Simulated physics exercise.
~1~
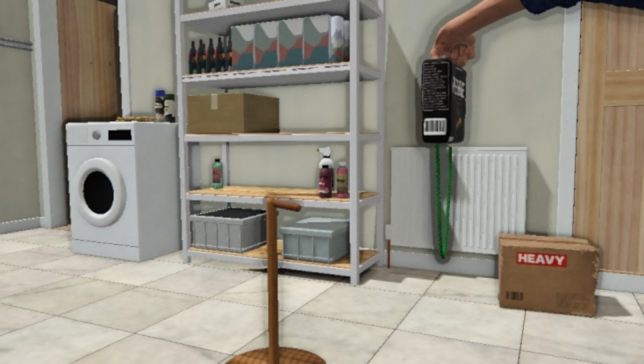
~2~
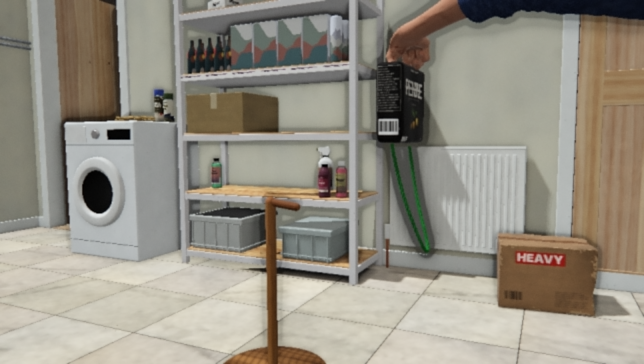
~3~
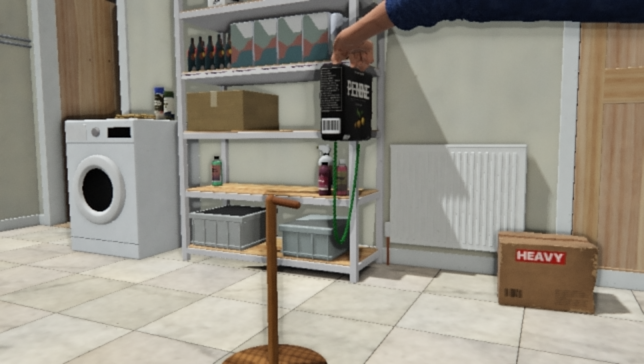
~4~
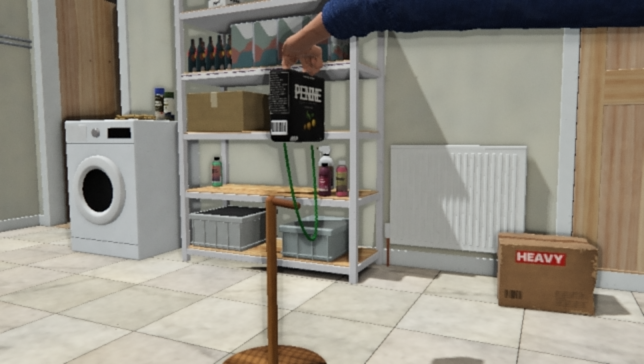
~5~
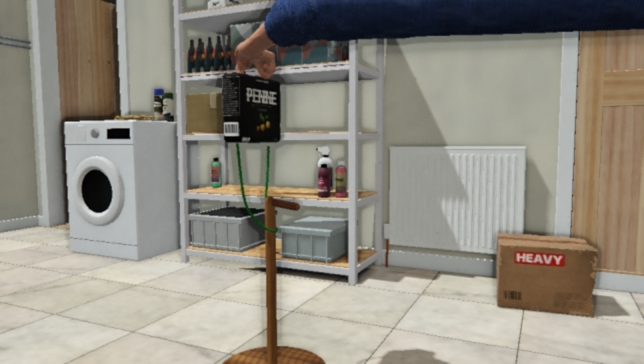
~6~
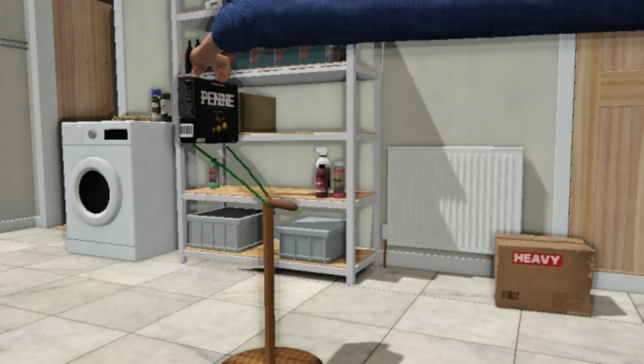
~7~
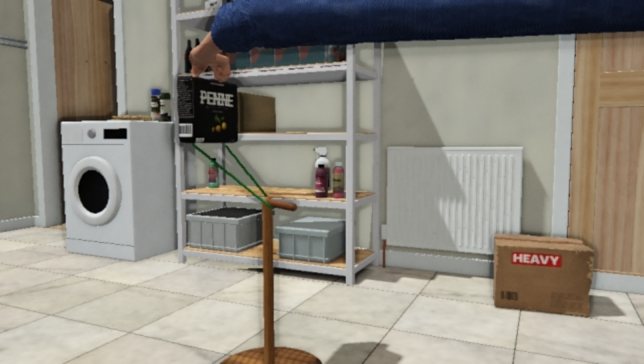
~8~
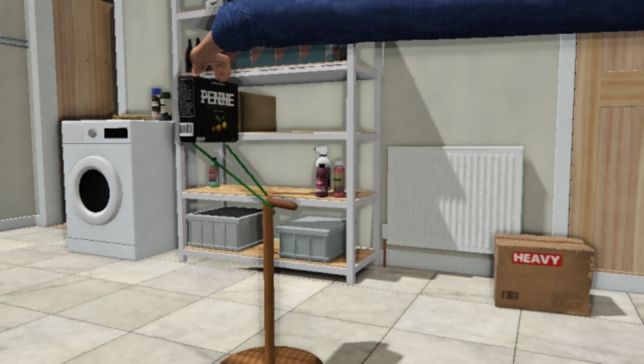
In a utility room, a hand carrying a black penne box leftward past a wooden post, its green loop snagging and pulling taut.
